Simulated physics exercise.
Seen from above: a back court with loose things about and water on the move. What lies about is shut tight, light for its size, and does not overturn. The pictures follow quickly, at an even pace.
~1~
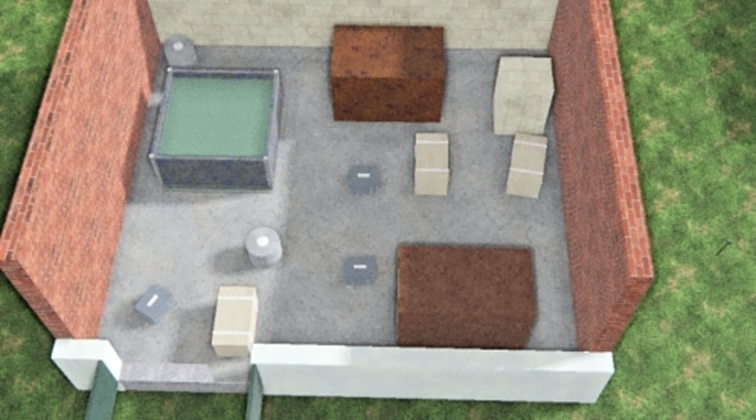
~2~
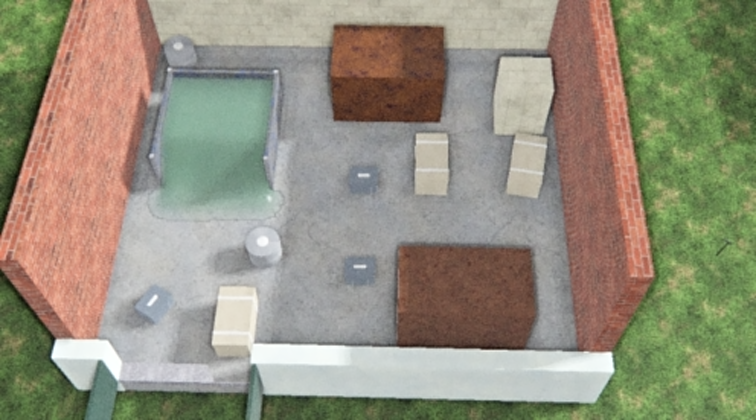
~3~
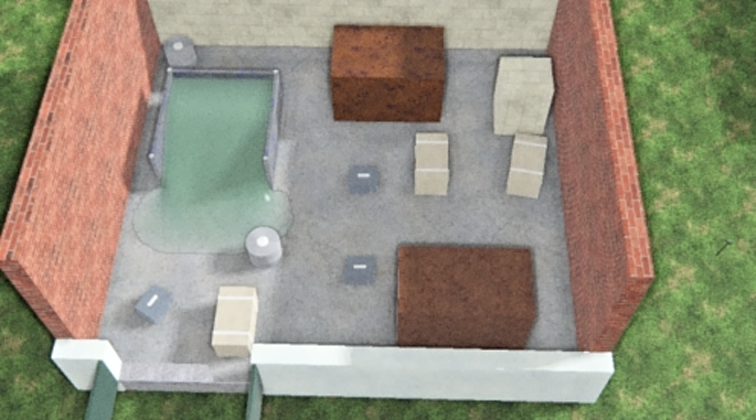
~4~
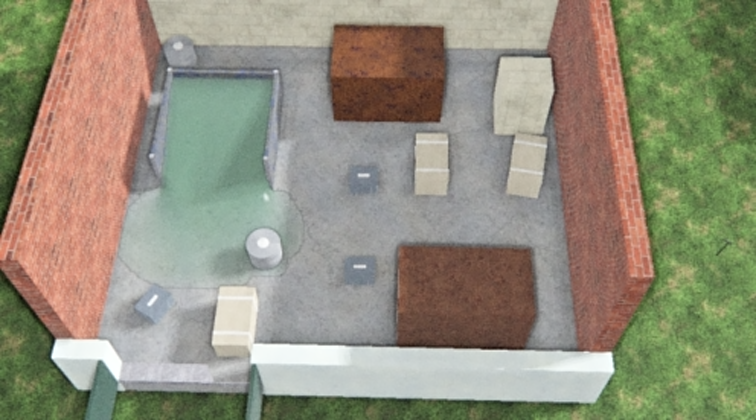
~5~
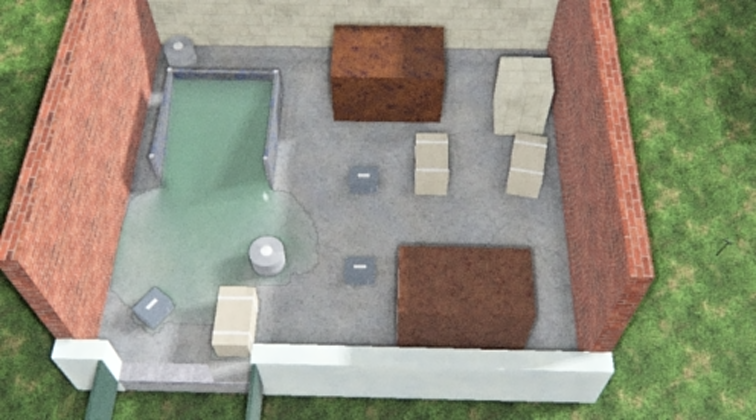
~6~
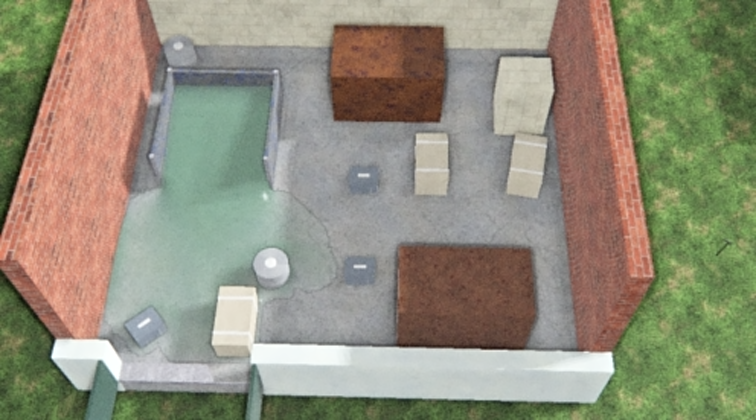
Walled back court, green water spreading from an open-fronted tank across the ground, nudging a grey tub and then a small tote.
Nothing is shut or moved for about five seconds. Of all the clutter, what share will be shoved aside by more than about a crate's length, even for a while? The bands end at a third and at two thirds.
It is from one to two thirds.
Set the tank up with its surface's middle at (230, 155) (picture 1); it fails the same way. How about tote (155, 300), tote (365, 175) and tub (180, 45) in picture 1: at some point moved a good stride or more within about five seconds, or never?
In turn: That far or more, no, not that far.
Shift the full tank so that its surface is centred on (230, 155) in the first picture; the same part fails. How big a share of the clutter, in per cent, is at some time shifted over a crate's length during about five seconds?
Roughly 50 per cent.
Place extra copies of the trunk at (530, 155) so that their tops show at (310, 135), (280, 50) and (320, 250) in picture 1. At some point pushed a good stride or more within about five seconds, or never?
One after the other: Under that, not that far, short of that.
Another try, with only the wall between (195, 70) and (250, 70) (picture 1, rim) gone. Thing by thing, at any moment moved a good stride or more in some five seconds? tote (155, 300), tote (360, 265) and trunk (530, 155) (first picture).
As listed: Swept aside, no, not that far.
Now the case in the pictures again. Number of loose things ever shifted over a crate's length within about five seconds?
It comes to 4.
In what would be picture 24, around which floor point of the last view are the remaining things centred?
Close to (357, 205).
A moment on, 2 of 8 are well off their spots; 1 afloat.
Next, 3 of 8 are well off their spots; 2 afloat.
Later, 4 of 8 are well off their spots; 1 afloat.
In the end, 4 of 8 are well off their spots, and 4 have been at some point; 0 afloat.
